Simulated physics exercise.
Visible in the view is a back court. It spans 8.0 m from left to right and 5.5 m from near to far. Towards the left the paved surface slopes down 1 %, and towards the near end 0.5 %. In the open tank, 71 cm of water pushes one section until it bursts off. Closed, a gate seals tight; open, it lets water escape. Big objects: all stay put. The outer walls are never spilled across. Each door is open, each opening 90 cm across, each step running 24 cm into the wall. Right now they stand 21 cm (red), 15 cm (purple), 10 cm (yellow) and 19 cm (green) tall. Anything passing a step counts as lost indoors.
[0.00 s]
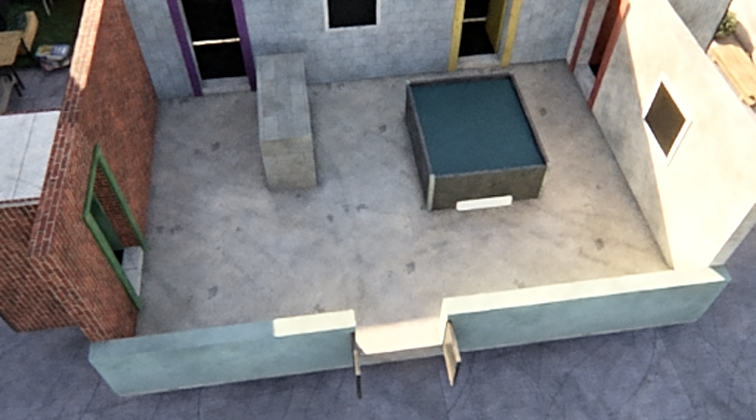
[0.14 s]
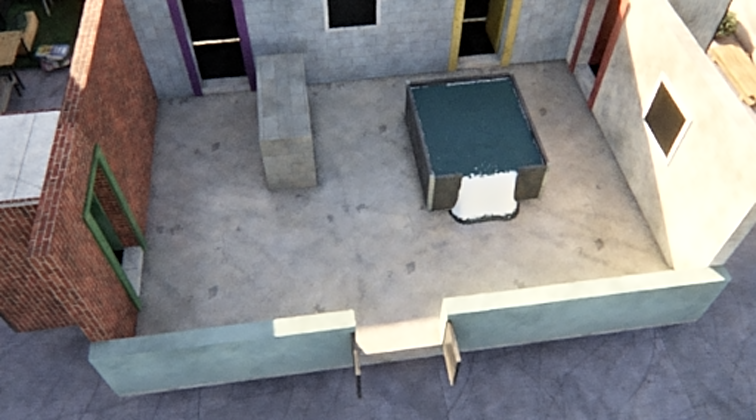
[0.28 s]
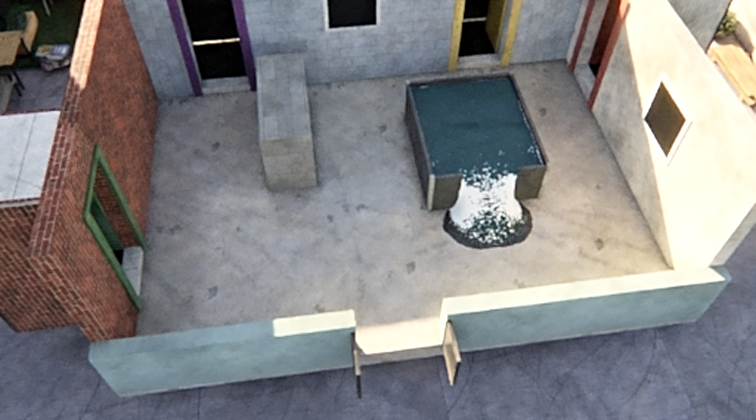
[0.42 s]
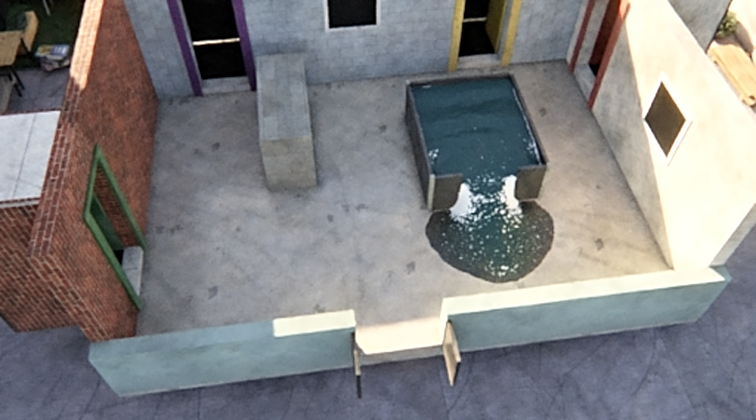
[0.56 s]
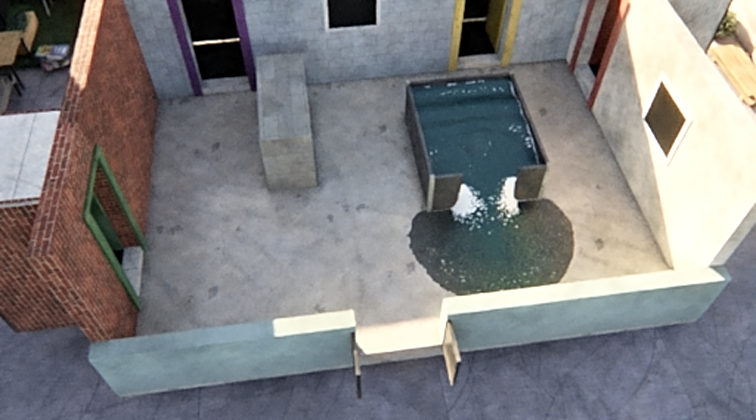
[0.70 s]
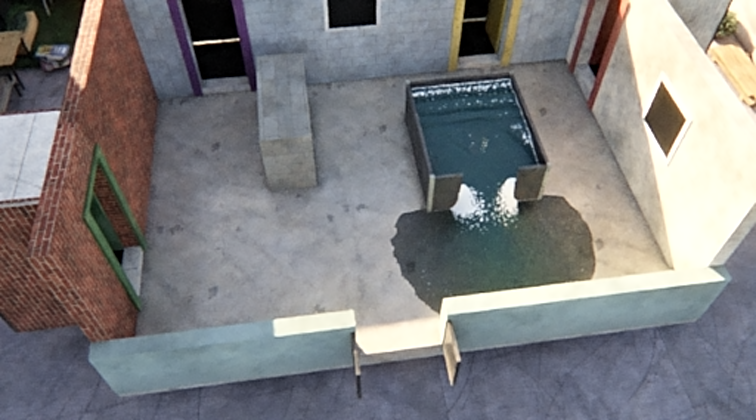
In a walled back court, water pouring from the front of an open tank, spreading a dark pool towards the near wall.
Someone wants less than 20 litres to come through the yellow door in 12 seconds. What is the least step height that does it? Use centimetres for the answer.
It needs to be around 8.5 cm high.
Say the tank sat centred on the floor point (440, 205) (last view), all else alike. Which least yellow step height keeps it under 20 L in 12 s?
Roughly 6.0 cm is needed.
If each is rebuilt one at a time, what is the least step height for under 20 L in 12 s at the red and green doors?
Close to 7.5 cm (red) and close to 8.5 cm (green).
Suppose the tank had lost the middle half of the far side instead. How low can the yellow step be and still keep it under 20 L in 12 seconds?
Then something near 34 cm.
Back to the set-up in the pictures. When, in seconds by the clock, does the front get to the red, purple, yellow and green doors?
Front arrival: Red 3.4 seconds, purple 6.5 seconds, yellow 4.5 seconds, green 3.4 seconds.
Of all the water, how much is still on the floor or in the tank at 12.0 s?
About 86 per cent.
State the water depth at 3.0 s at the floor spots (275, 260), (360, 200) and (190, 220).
In order: Around 1, 0 and 0 cm.
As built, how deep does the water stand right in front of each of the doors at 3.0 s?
Lab note, cm: Red 0; purple 0; yellow 0; green 0.
After 1.4 s water covers 20 % of the floor, deepest (40 cm) near (482, 211); it has not reached the yellow door.
After 3.0 s water covers 35 % of the floor, deepest (30 cm) near (680, 296); it has not reached the yellow door.
After 12.0 s water covers 95 % of the floor, deepest (12 cm) near (152, 173); 6 cm at the yellow door, 9 litres in over its 10 cm step.
At the yellow door as built, the water arrived by 4.4 s and peaked near 11 cm at 7.6 s.
Run again over the same 12 s with other heights there, 29 litres in over 7.5 cm, 6 litres over 10.5 cm. The limit of 20 litres is kept from about 8.5 cm up.
